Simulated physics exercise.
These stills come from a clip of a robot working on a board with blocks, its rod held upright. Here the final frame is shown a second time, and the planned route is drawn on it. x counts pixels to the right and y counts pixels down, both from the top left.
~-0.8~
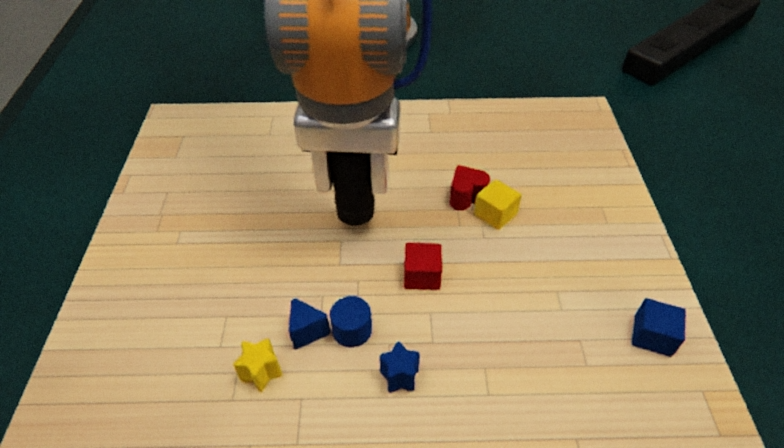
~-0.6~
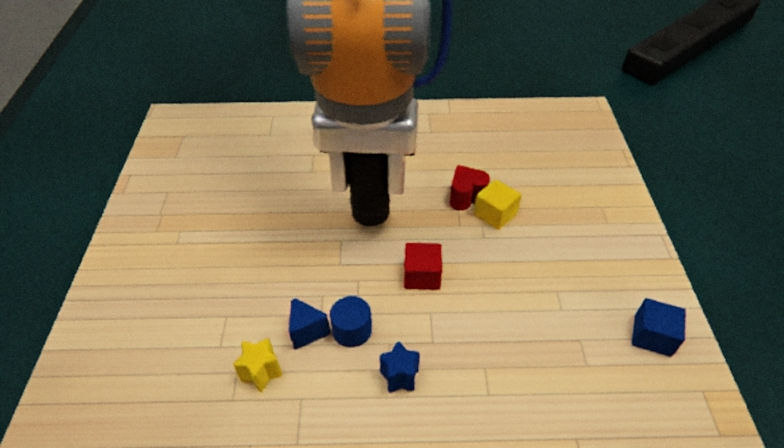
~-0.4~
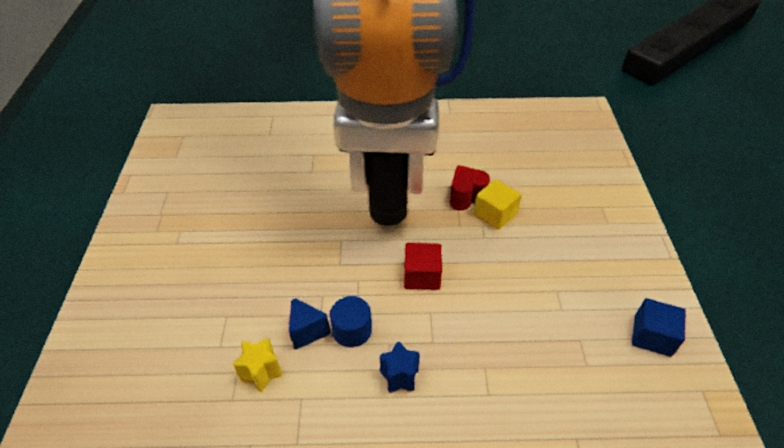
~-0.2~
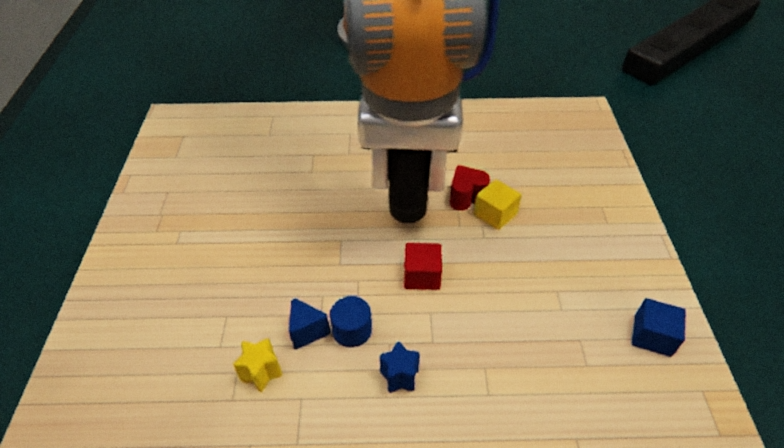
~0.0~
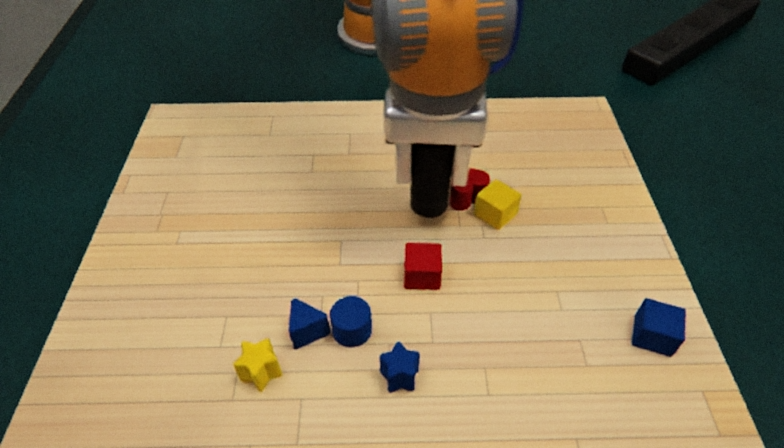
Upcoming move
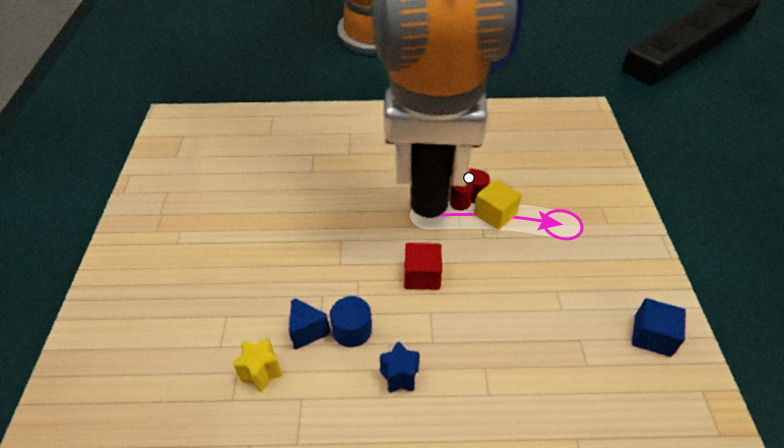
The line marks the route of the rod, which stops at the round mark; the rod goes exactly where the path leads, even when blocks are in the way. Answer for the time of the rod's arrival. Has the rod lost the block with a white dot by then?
Yes, it checks out.
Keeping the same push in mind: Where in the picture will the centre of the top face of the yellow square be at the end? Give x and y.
The yellow square ends near (602, 192).
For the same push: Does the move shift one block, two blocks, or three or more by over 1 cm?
Answer: 2.
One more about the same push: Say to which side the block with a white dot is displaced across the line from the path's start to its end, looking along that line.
It moves over to the left.
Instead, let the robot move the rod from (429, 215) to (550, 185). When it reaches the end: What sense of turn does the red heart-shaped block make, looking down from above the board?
Spins counterclockwise.
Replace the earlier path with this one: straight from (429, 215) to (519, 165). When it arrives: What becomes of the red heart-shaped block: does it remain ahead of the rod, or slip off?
I'd say the red heart-shaped block is still out in front of the rod at the end.
The drawn path runs from (429, 215) via (473, 215) and (517, 218), ending at (563, 224); the dot is on the red heart-shaped block.
The first path, step by step. One third of the way, rod (474, 204); red heart-shaped block (487, 171), turned 50° anticlockwise; yellow square (517, 194).
Two thirds of the way, rod (520, 207); red heart-shaped block (493, 170), turned 80° anticlockwise; yellow square (564, 196).
At the end, rod (566, 214); red square not moved; red heart-shaped block (493, 170), turned 80° anticlockwise; yellow square (602, 192), turned 40° anticlockwise.
